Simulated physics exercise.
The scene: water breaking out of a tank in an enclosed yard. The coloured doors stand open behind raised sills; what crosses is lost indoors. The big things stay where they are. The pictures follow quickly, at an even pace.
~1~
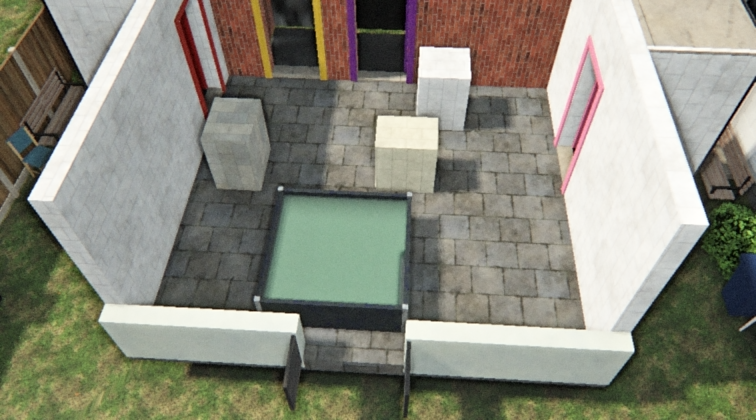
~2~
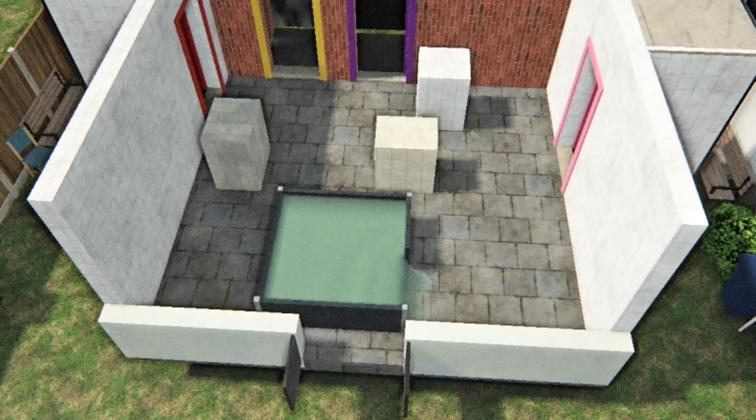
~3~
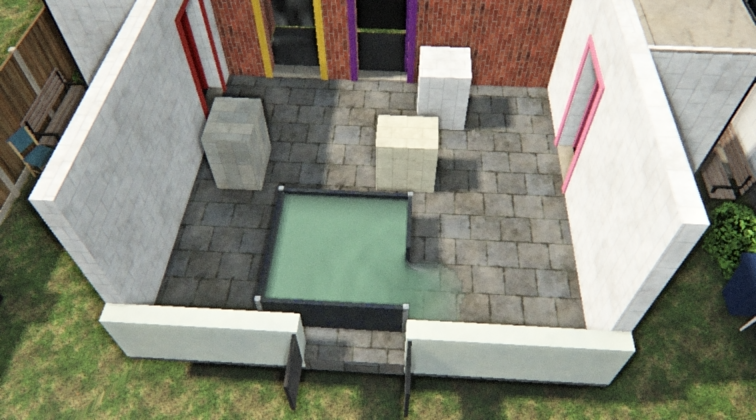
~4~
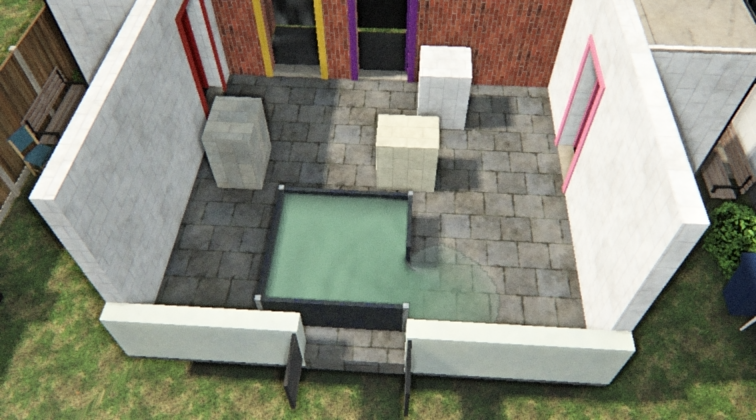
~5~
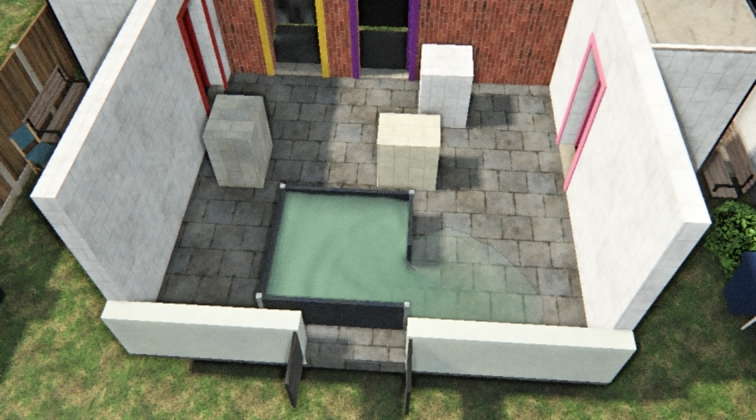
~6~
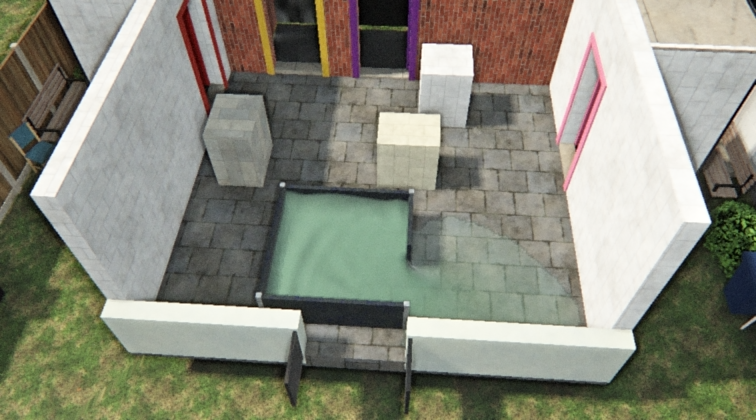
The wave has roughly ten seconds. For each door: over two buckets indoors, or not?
The pink door lets in a lot; the red door admits no more than that; the yellow door admits no more than that; the purple door admits no more than that.
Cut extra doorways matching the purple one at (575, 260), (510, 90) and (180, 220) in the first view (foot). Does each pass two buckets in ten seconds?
As listed: Takes more, floods, takes less.
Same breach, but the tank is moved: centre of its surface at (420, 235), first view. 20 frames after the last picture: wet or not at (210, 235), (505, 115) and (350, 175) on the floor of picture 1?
In turn: Free of water, wet, dry.
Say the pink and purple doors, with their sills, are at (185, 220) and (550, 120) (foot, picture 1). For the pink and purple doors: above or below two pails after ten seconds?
My reading: The pink one lets less in; the purple one lets more in.
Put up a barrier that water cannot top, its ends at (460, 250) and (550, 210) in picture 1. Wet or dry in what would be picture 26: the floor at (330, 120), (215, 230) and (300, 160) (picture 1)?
One after the other: Dry, clear, clear.
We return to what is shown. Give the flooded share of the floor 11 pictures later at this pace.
Roughly 20 per cent.
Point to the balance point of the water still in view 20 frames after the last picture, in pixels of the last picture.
Close to (439, 250).
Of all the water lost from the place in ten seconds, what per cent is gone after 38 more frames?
About 20 per cent.
A moment on, water covers 15 % of the floor; the pink door not reached, the red door not reached, the yellow door not reached, the purple door not reached.
Next, water covers 20 % of the floor; the pink door wet at the sill, nothing in, the red door not reached, the yellow door not reached, the purple door not reached.
Then, water covers 40 % of the floor; the pink door under two buckets in, the red door not reached, the yellow door not reached, the purple door not reached.
Later, water covers 65 % of the floor; the pink door under two buckets in, the red door not reached, the yellow door wet at the sill, nothing in, the purple door wet at the sill, nothing in.
In the end, water covers 90 % of the floor; the pink door over two buckets in, the red door wet at the sill, nothing in, the yellow door wet at the sill, nothing in, the purple door under two buckets in.
